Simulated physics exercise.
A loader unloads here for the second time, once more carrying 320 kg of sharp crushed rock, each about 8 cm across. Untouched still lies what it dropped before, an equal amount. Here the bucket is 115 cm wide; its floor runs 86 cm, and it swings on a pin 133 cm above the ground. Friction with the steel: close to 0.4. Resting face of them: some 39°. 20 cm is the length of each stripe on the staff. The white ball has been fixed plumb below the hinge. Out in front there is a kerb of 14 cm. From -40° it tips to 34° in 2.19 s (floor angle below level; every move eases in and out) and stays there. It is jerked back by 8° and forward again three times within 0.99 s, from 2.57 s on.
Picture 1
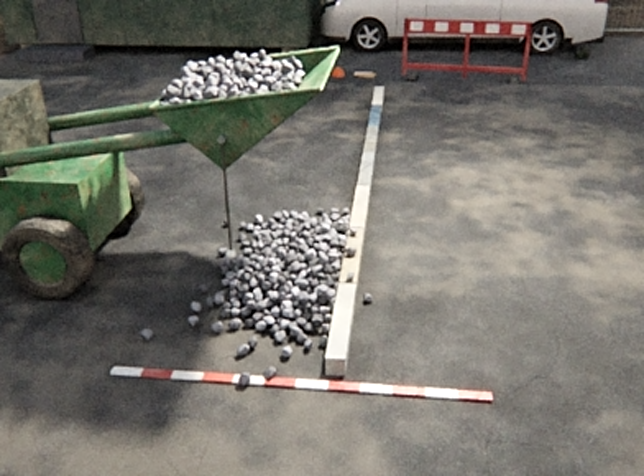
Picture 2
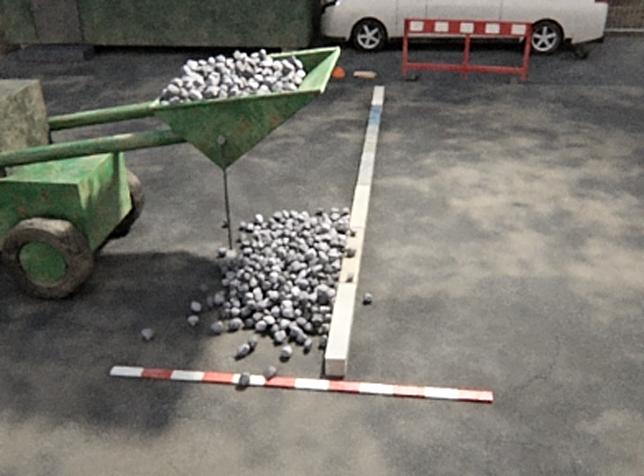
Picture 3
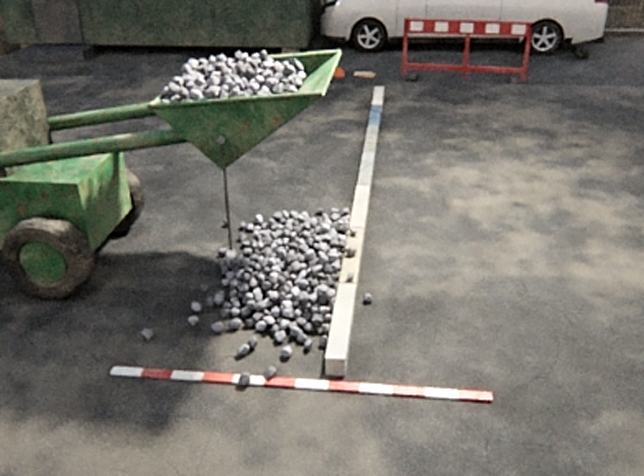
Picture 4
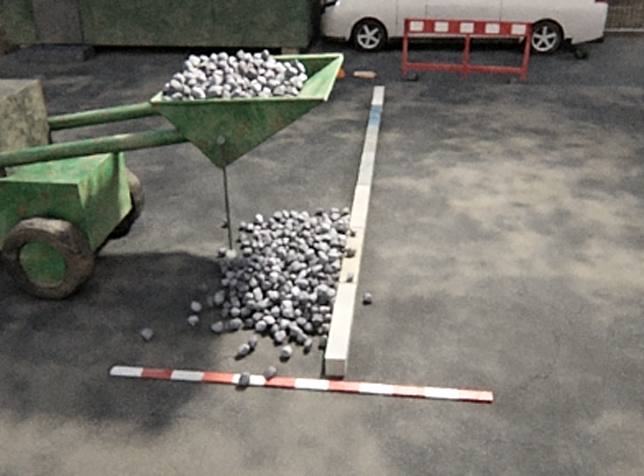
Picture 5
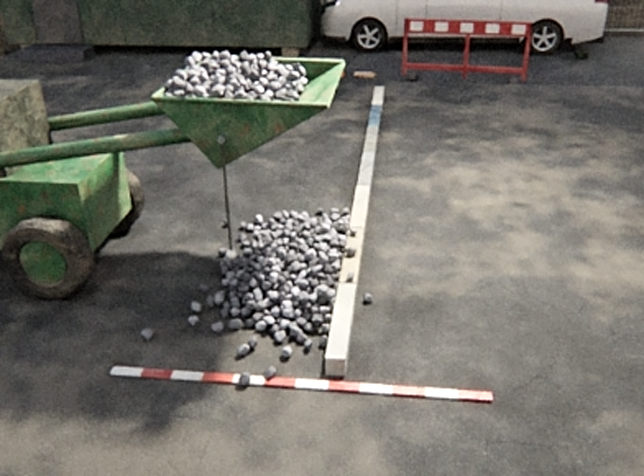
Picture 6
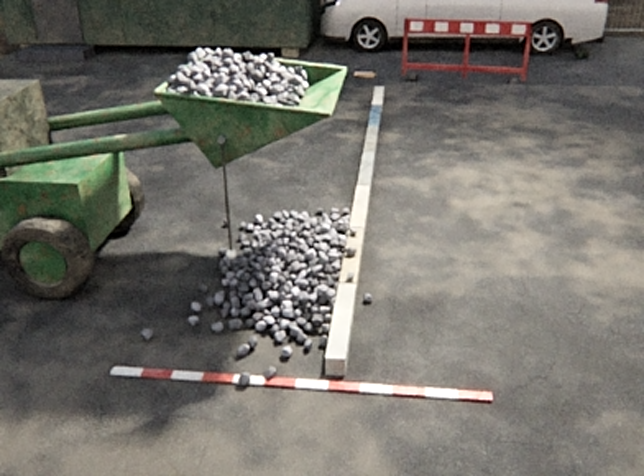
Green loader bucket heaped with grey stones slowly tilting its raised front lip downward above a stone pile beside a pale kerb.
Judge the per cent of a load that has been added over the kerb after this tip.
The added amount is roughly 82 per cent of a load.
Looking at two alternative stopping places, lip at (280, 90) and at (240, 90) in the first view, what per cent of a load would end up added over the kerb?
About 45 per cent for the first, 10 per cent for the second.
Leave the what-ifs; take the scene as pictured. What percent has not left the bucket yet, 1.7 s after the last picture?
It still holds about 45 per cent.
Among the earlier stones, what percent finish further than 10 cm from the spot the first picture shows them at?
About 0 %.
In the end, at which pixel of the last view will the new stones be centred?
I'd point to about (388, 264).
Then, 1.0 s after the last picture the floor is at 22°; in per cent of one load, 100 in the bucket, 100 on this side of the kerb; the foremost stones are at (347, 251).
Then, 1.7 s after the last picture the floor is at 34°; in per cent of one load, 43 in the bucket, 137 on this side of the kerb, 20 over the kerb; the foremost stones are at (411, 287).
Then, 3.4 s after the last picture the floor is at 34°; in per cent of one load, 0 in the bucket, 117 on this side of the kerb, 82 over the kerb; the foremost stones are at (494, 268).
Then, 6.0 s after the last picture the floor is at 34°; in per cent of one load, 0 in the bucket, 117 on this side of the kerb, 82 over the kerb; the foremost stones are at (494, 268). Net gain over the kerb, 82.
